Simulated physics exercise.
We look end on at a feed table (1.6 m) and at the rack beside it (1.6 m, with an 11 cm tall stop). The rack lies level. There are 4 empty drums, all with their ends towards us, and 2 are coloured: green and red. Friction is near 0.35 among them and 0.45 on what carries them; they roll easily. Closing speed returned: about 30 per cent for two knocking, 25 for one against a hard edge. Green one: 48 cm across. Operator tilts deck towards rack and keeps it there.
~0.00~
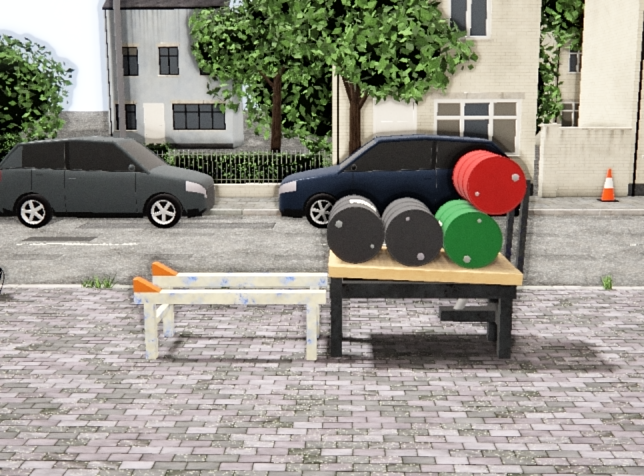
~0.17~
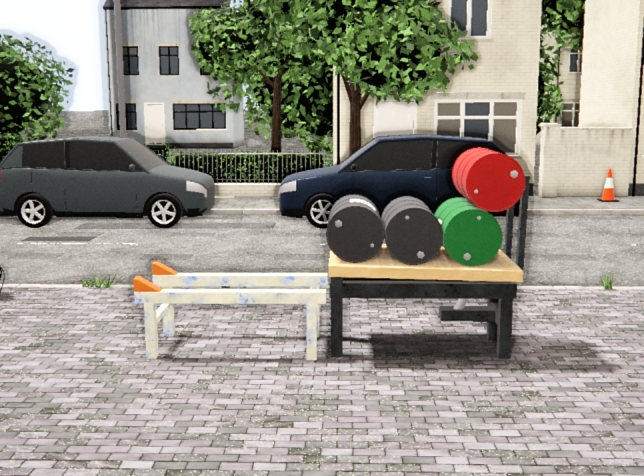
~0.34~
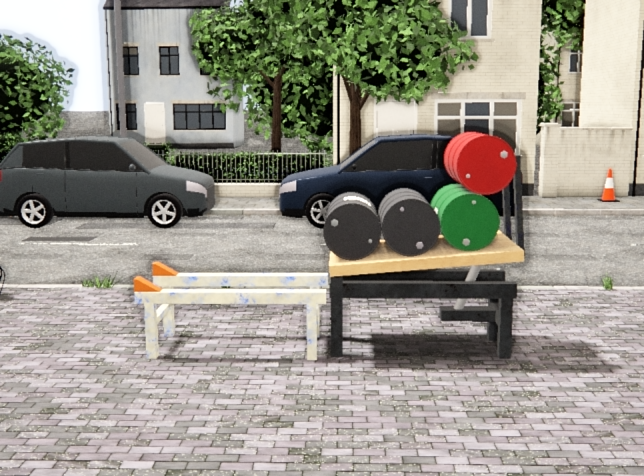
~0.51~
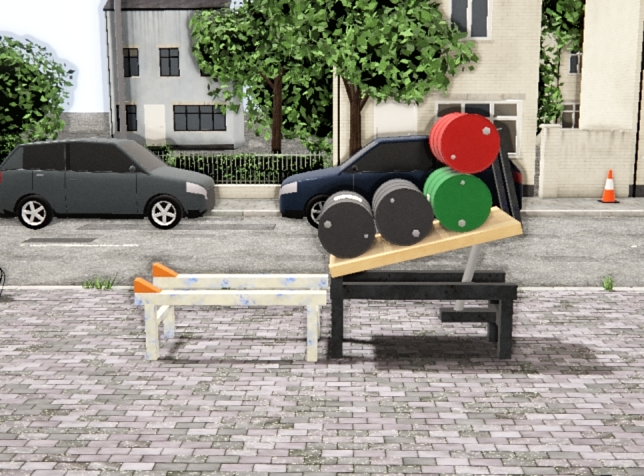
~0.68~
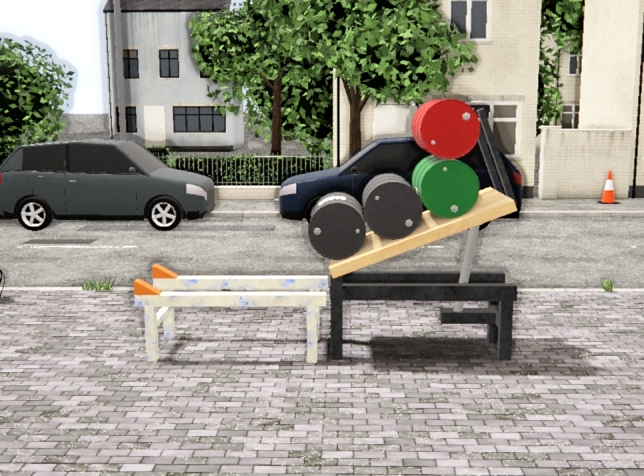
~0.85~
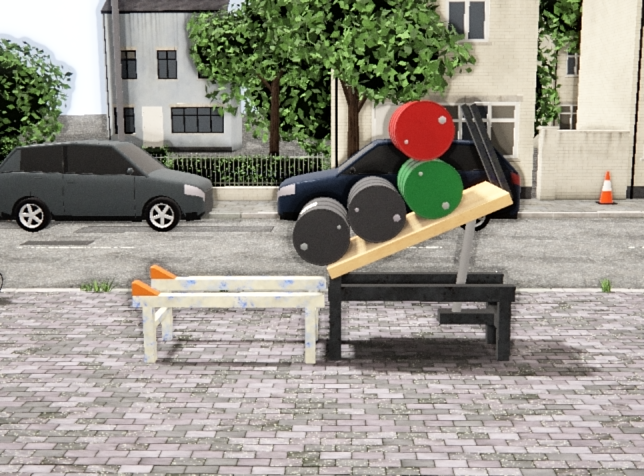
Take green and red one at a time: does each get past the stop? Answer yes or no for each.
Green: No, red: Yes.
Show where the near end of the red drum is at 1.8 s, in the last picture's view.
(206, 214), more or less.
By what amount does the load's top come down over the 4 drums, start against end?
About 55 cm.
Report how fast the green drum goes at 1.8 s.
It moves at about 1.0 m/s.
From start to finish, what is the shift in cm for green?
Green shifts by 180.
By 1.8 s, green is on the rack, 150 cm from the rack's far end, rolling left; red is up on others, 65 cm from the rack's far end, rolling left; 0 past the stop so far.
By 2.9 s, green is on the rack, 100 cm from the rack's far end; red is over the stop and falling; 1 past the stop so far.
Finally (6.4 s), green is on the rack, 100 cm from the rack's far end; red is beyond the stop, on the ground; 1 past the stop so far.
